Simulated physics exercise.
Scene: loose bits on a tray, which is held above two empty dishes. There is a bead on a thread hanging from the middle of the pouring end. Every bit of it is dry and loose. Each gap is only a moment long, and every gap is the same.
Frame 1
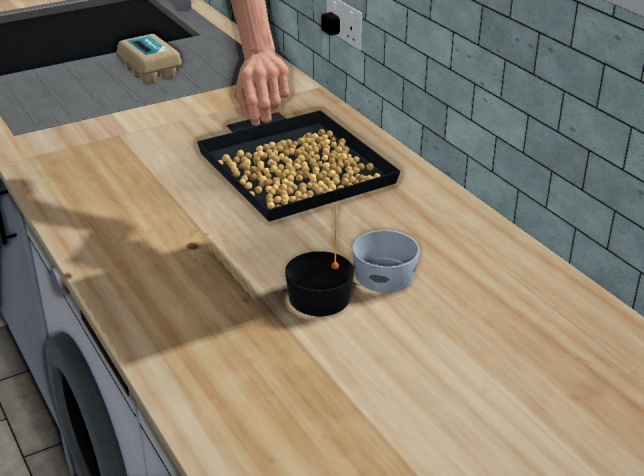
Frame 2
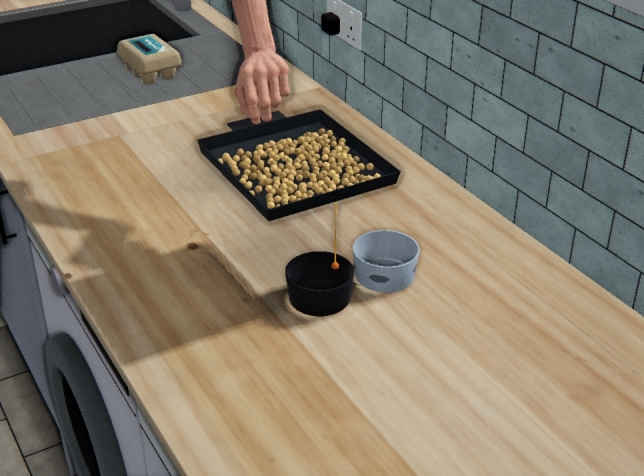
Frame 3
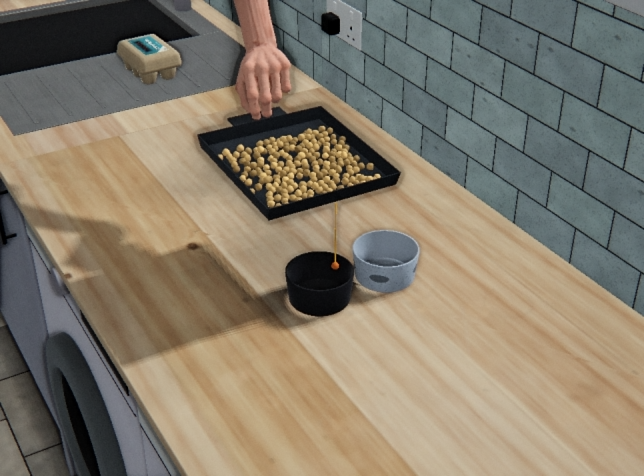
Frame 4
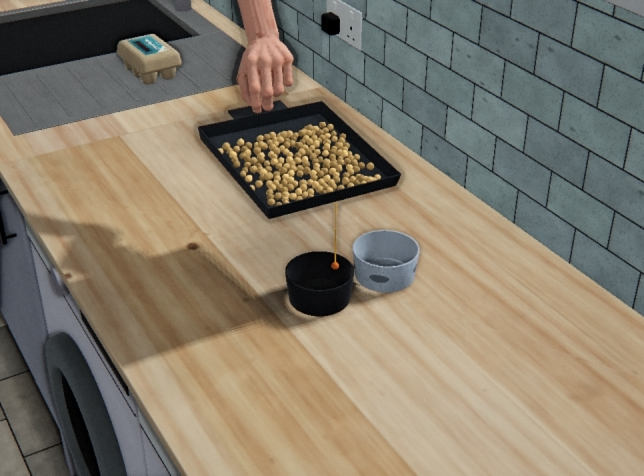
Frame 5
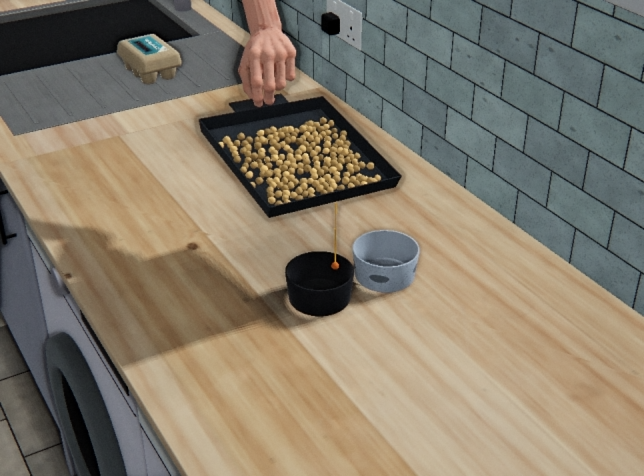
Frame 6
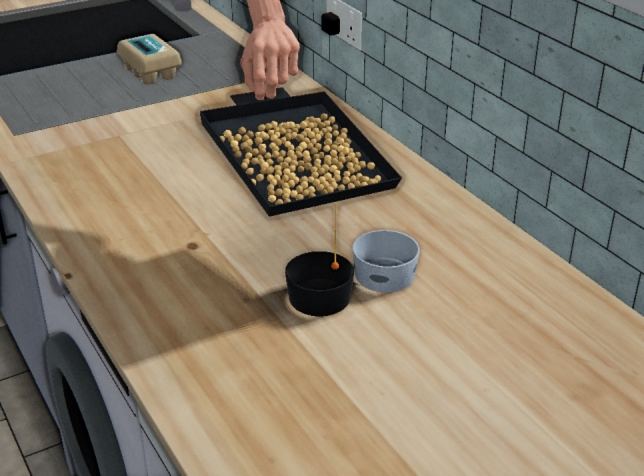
A hand held a black tray of dried chickpeas above two small empty dishes, one black and one grey, and slowly tipped it very slightly, its right corner lowest, while the orange bead hung still.
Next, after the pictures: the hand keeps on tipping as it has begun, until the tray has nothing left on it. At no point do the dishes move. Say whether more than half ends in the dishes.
I expect the dishes to end up with a lesser share of the load.
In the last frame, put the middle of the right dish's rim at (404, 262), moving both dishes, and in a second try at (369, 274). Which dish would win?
Result, try one: The right of the two; try two: The right of the two.
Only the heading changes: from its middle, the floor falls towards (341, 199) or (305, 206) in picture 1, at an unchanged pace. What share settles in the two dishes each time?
First case about 0 percent; second case about 0 percent.
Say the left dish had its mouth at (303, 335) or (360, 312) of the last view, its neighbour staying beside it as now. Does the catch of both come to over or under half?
With the first shift the pair saves less than a half; with the second, less than a half.
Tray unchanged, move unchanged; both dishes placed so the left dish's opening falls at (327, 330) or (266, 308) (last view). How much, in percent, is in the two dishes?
Trial 1 about 10 %, trial 2 about 20 %.
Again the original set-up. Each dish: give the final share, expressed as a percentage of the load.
Estimate - left dish 0 percent, right dish 30 percent.
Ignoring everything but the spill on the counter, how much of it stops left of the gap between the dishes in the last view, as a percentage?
Near 10 in a hundred.
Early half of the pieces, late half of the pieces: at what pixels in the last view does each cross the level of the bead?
The first part passes (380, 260); everything after passes (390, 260).
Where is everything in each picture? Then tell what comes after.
In the first picture, corners of the pouring end at (269, 208) and (397, 170), level; middle of the load at (304, 166), dried chickpeas; left dish at (337, 300); right dish at (404, 276); bead on its thread at (335, 266).
In the second picture, corners of the pouring end at (269, 208) and (397, 171), level; middle of the load at (304, 165).
In the third picture, corners of the pouring end at (269, 207) and (397, 172), tipped barely, lowest at the right corner; middle of the load at (304, 163).
In the fourth picture, corners of the pouring end at (270, 206) and (398, 173), tipped a little, lowest at the right corner; middle of the load at (305, 160).
In the fifth picture, corners of the pouring end at (271, 205) and (398, 175), tipped a little, lowest at the right corner; middle of the load at (305, 157).
In the sixth picture, corners of the pouring end at (272, 204) and (398, 177), tipped a little, lowest at the right corner; middle of the load at (306, 155); left dish at (337, 300); right dish at (404, 276).
Soon after the last picture, tray tipped steeply; all on the tray.
A little later, tray tipped right over; all on the tray.
Later still, tray tipped past a quarter turn; a stray few in the left dish; about a third in the right dish; about two thirds outside both.
At rest, tray tipped past a quarter turn; a stray few in the left dish; about a third in the right dish; about two thirds outside both.
